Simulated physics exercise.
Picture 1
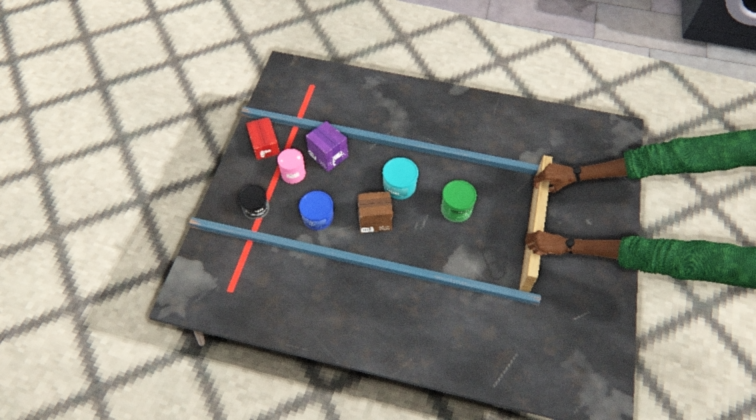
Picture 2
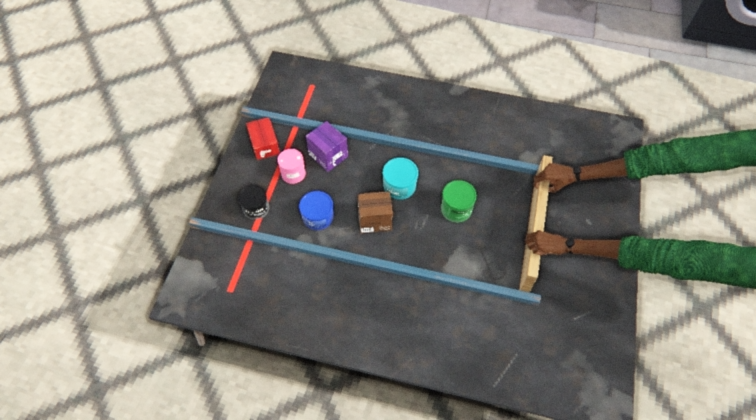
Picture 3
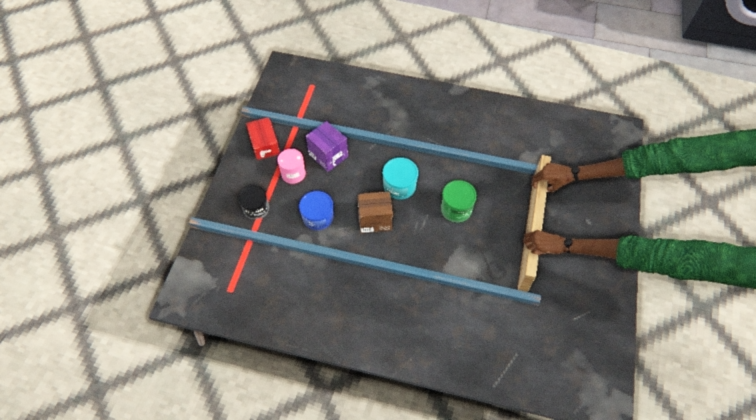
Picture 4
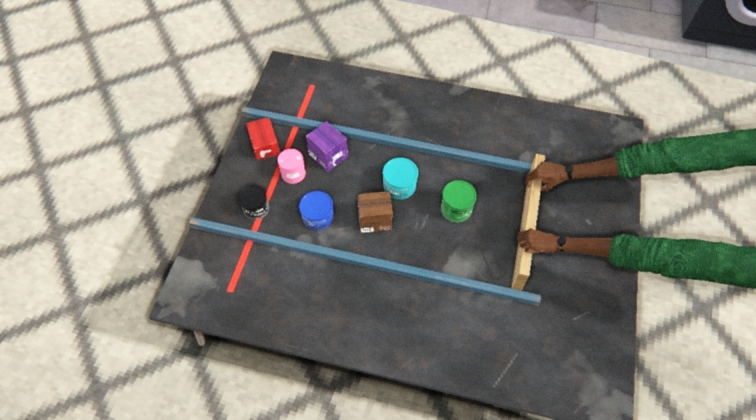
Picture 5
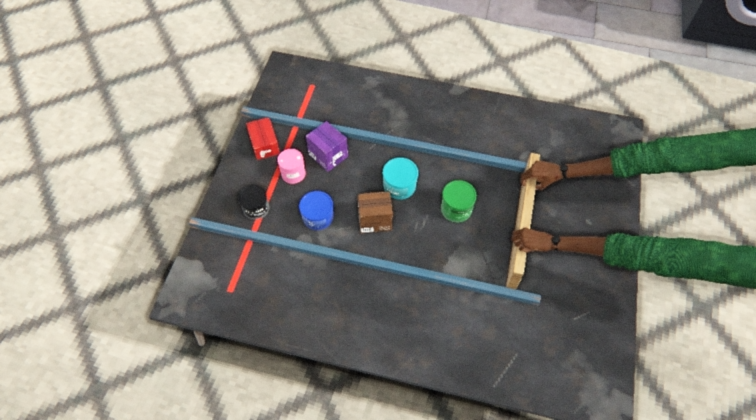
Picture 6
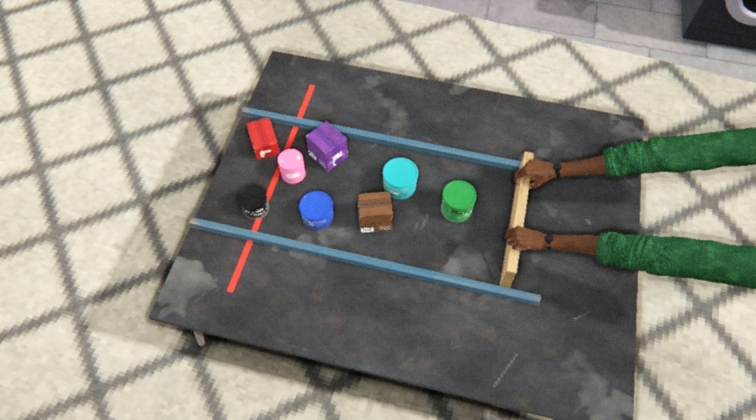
We see eight colourful boxes and tubs between two blue strips on a dark platform, some near a red line, while two green-sleeved arms hold a plank at the right and slide it slightly left, the objects staying still.
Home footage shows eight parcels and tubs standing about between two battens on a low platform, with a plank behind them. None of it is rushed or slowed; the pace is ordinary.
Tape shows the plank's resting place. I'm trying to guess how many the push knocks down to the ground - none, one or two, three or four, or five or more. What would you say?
Only a pair or a lone one falls.
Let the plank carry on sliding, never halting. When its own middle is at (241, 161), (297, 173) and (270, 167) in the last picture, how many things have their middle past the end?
5; 0; 2.
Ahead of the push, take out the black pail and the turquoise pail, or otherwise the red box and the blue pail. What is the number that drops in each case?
The first removal gives 0, the second gives 0.
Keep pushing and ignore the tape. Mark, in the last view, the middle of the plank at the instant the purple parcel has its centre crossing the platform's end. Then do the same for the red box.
First it's close to (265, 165), next close to (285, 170).
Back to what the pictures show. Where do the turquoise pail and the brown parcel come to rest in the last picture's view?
You'll find the turquoise pail at roughly (271, 138) and the brown parcel at roughly (252, 184).
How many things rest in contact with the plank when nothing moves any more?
The count comes out at 3.
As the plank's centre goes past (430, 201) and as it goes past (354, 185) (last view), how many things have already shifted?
At that stage 2; at the next, 5.
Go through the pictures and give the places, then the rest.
Red box (263, 138); black pail (254, 202); pink canister (292, 166); plank (536, 223); tape (275, 178), in the first frame.
Black pail (254, 202); green pail (458, 202), in the second frame.
Pink canister (292, 166); purple parcel (327, 147), in the third frame.
Red box (263, 138); blue pail (317, 211), in the fourth frame.
Black pail (254, 202); brown parcel (375, 213), in the fifth frame.
Red box (263, 138); black pail (254, 202); pink canister (292, 166); plank (517, 219); tape (275, 178), in the sixth frame.
Soon after, none off yet; red box at rest near (263, 138); black pail at rest near (254, 202); pink canister at rest near (292, 166).
At rest, the number that fall off is one or two; fallen, black pail and red box.
